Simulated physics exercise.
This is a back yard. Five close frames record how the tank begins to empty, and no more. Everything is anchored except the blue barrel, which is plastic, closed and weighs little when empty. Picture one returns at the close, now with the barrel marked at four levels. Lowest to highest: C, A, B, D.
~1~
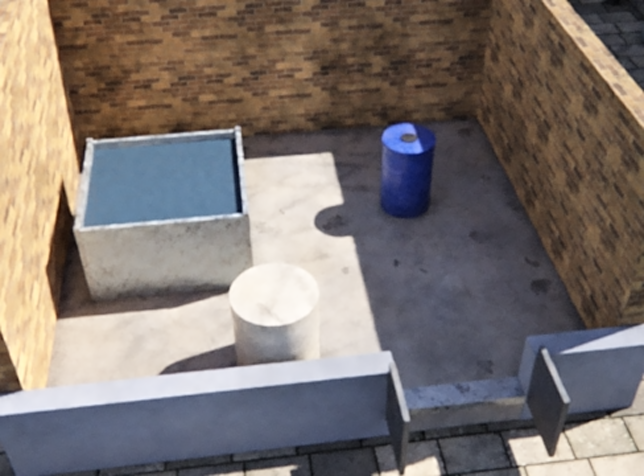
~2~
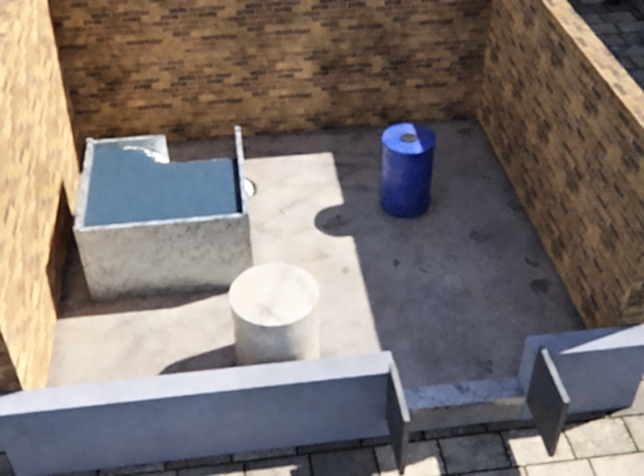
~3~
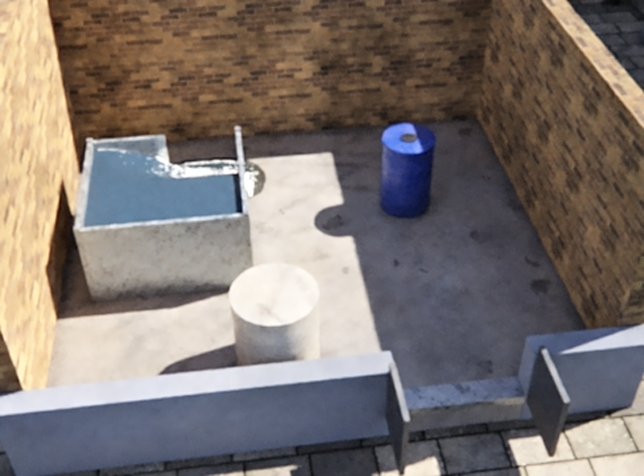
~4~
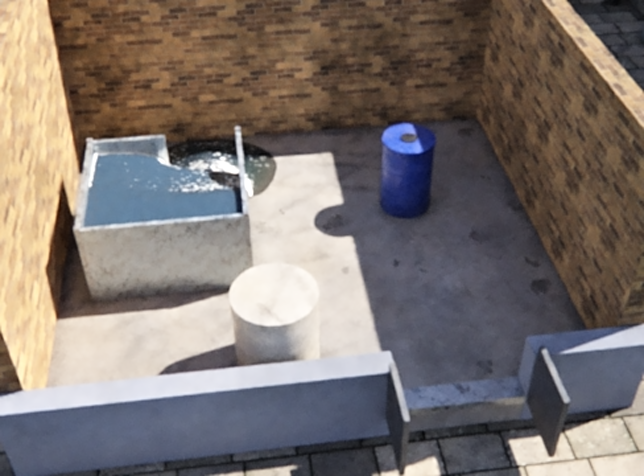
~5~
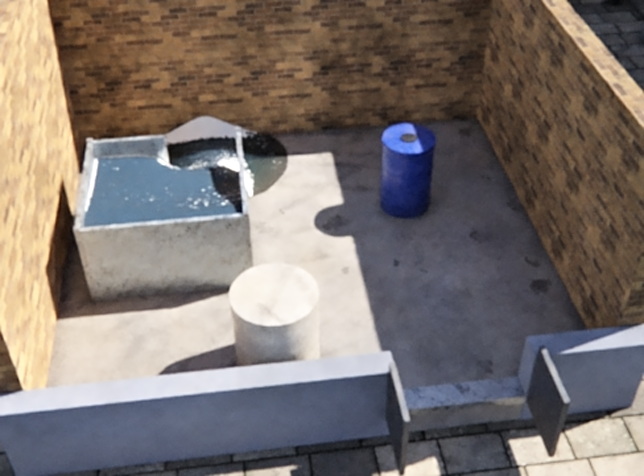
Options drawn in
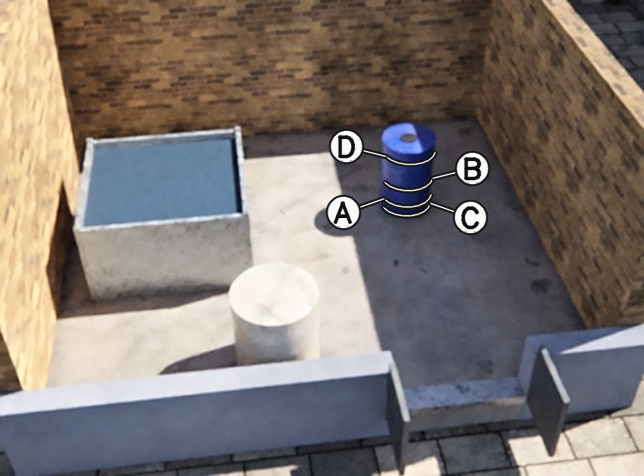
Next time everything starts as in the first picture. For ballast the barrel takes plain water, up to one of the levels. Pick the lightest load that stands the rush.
Mark A.
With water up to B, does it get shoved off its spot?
No.
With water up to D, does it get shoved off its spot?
No, not at all.
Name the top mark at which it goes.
That would be C.
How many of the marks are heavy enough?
Three of the four.
On the marked copy, A at (411, 206); B at (412, 190); C at (410, 215); D at (414, 164); from the bottom up C, A, B, D.
With A, it does not move.
With B, it does not move.
With C, it is pushed about half its own width away.
With D, it does not move.
